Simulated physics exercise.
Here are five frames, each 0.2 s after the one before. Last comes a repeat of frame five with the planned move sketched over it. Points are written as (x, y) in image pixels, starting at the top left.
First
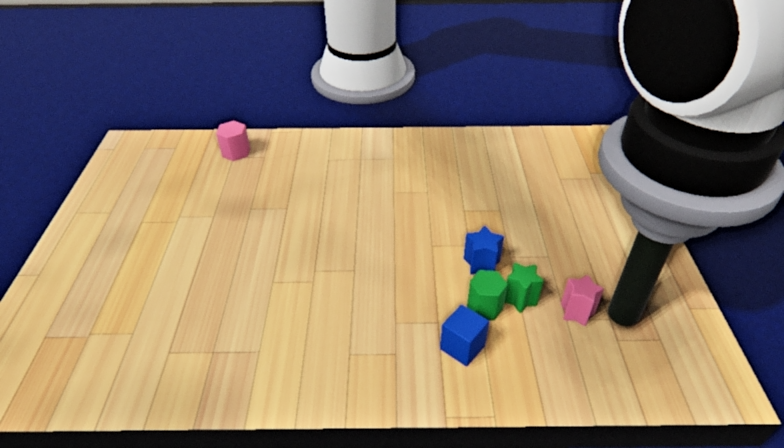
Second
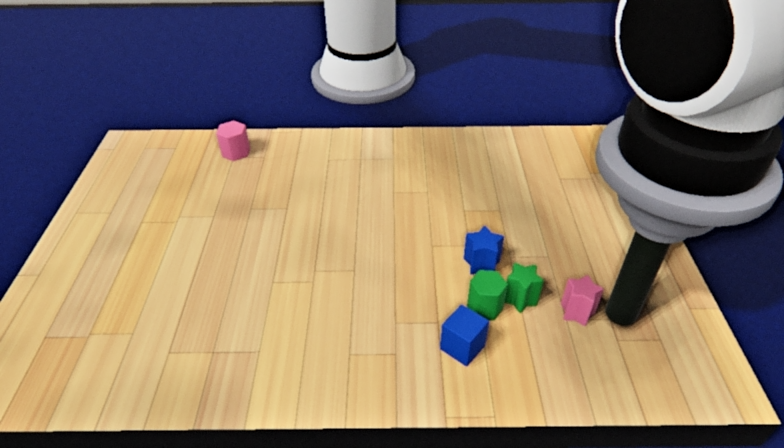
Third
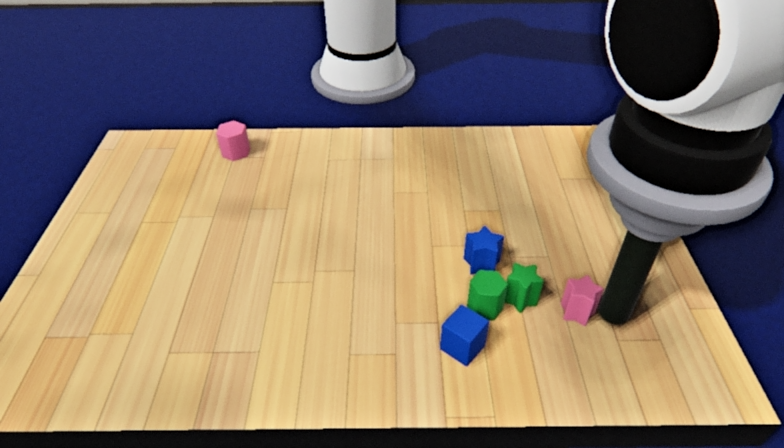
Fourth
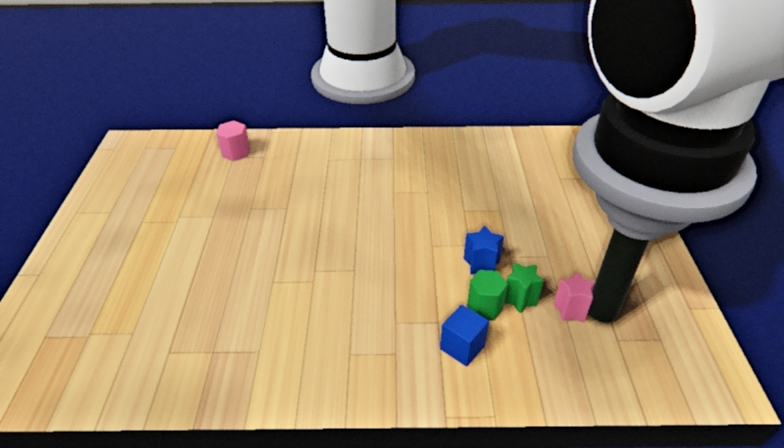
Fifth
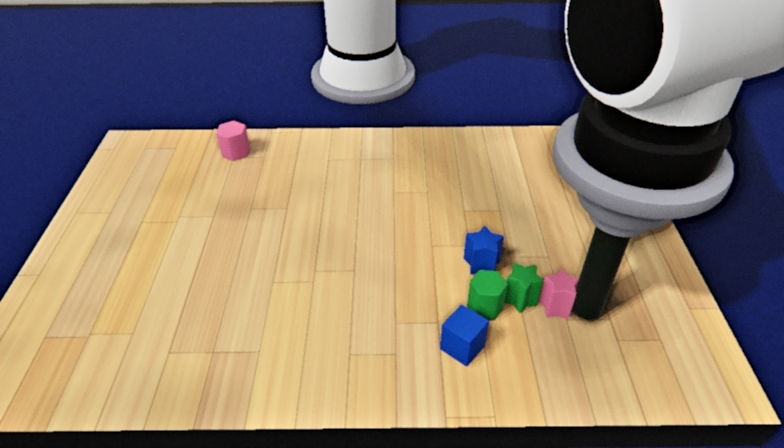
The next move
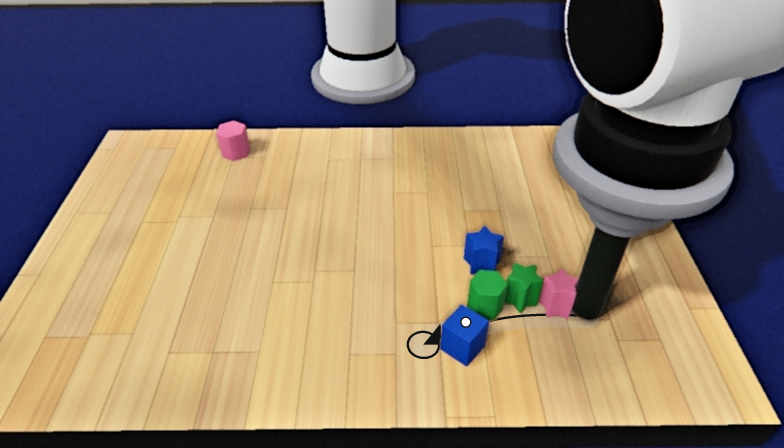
A robot arm moves its black stick left, pushing a pink block toward a green star.
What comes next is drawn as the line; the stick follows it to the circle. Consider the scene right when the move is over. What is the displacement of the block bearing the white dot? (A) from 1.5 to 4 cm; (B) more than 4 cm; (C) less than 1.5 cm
Option A.
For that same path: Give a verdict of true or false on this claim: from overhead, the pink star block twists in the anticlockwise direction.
That claim is false.
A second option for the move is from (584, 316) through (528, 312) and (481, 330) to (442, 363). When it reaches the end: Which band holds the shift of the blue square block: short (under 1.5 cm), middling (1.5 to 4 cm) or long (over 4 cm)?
The block winds up beyond 4 cm from where it is now.
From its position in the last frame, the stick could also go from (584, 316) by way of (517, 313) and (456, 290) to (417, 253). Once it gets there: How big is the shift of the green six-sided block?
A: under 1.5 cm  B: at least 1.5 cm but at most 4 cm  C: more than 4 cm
Choice C: More than 4 cm.
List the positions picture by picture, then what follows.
In the first frame, stick's lower end at (622, 316); blue square block at (466, 322); green six-sided block at (489, 282); green star block at (526, 274); pink star block at (585, 287).
In the second frame, stick at (620, 315); blocks still.
In the third frame, stick at (613, 314); blocks still.
In the fourth frame, stick at (602, 312); pink star block at (580, 285).
In the fifth frame, stick at (586, 310); blue square block at (466, 322); green six-sided block at (489, 282); green star block at (526, 274); pink star block at (564, 281).
Drawn move, from (584, 316) via (500, 319), ending at (423, 345); the dot is on the blue square block.
What follows on the original path. One third of the way, stick at (529, 309); green six-sided block at (481, 281), turned 20° anticlockwise; green star block at (495, 260), turned 15° anticlockwise; pink star block at (524, 269), turned 55° clockwise.
Two thirds of the way, stick at (475, 319); green six-sided block at (462, 277), turned 30° clockwise; green star block at (494, 259), turned 20° anticlockwise; pink star block at (523, 269), turned 70° clockwise.
At the end, stick at (424, 339); blue square block at (449, 343), turned 60° anticlockwise; green six-sided block at (461, 277), turned 30° clockwise; green star block at (494, 259), turned 20° anticlockwise; pink star block at (523, 269), turned 70° clockwise.
